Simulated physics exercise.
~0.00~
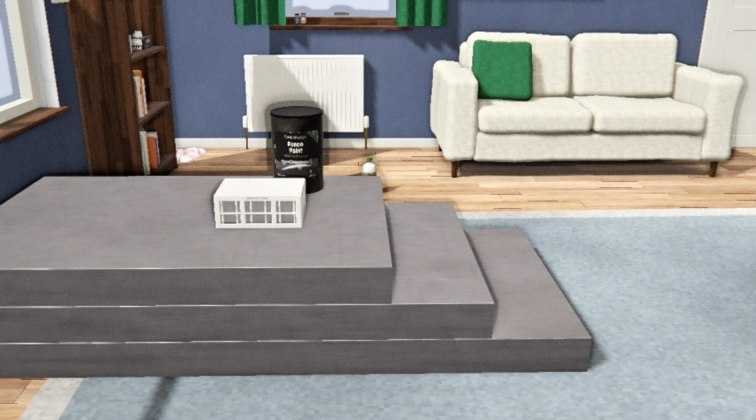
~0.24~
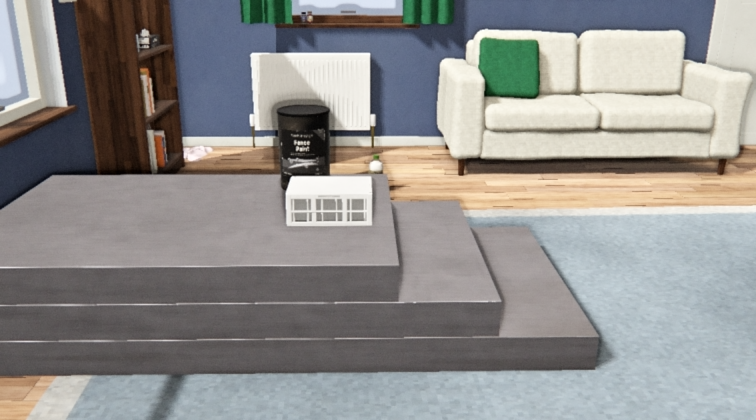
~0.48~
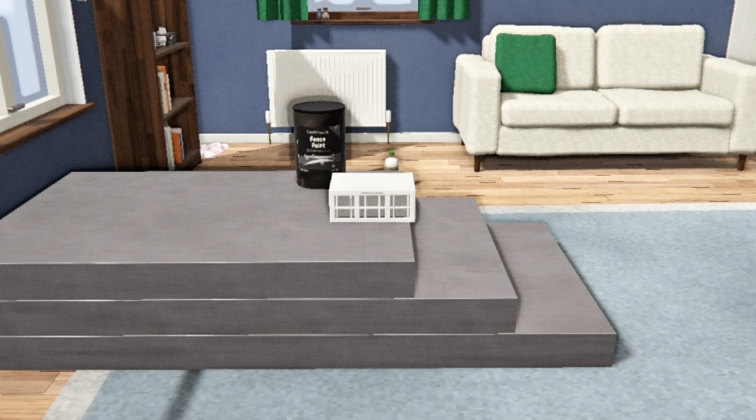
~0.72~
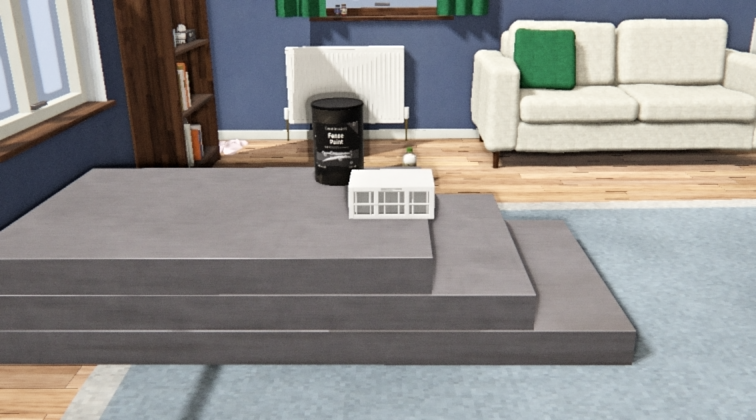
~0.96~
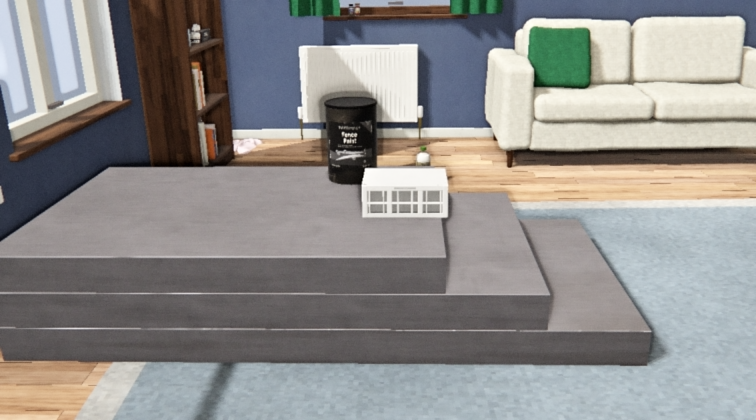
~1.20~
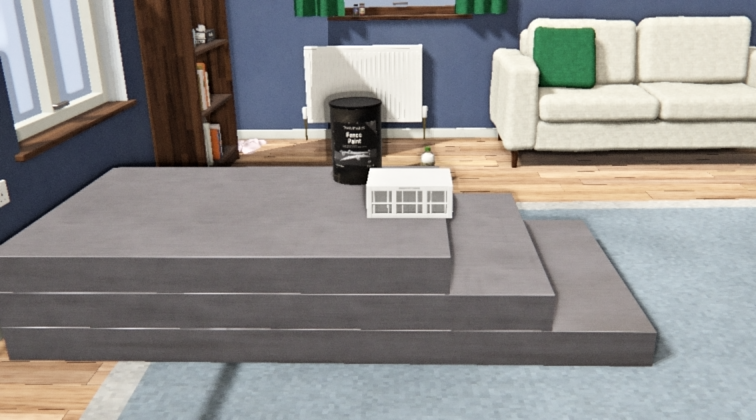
The white crate slides right along the top step and stops near its edge, still upstairs.
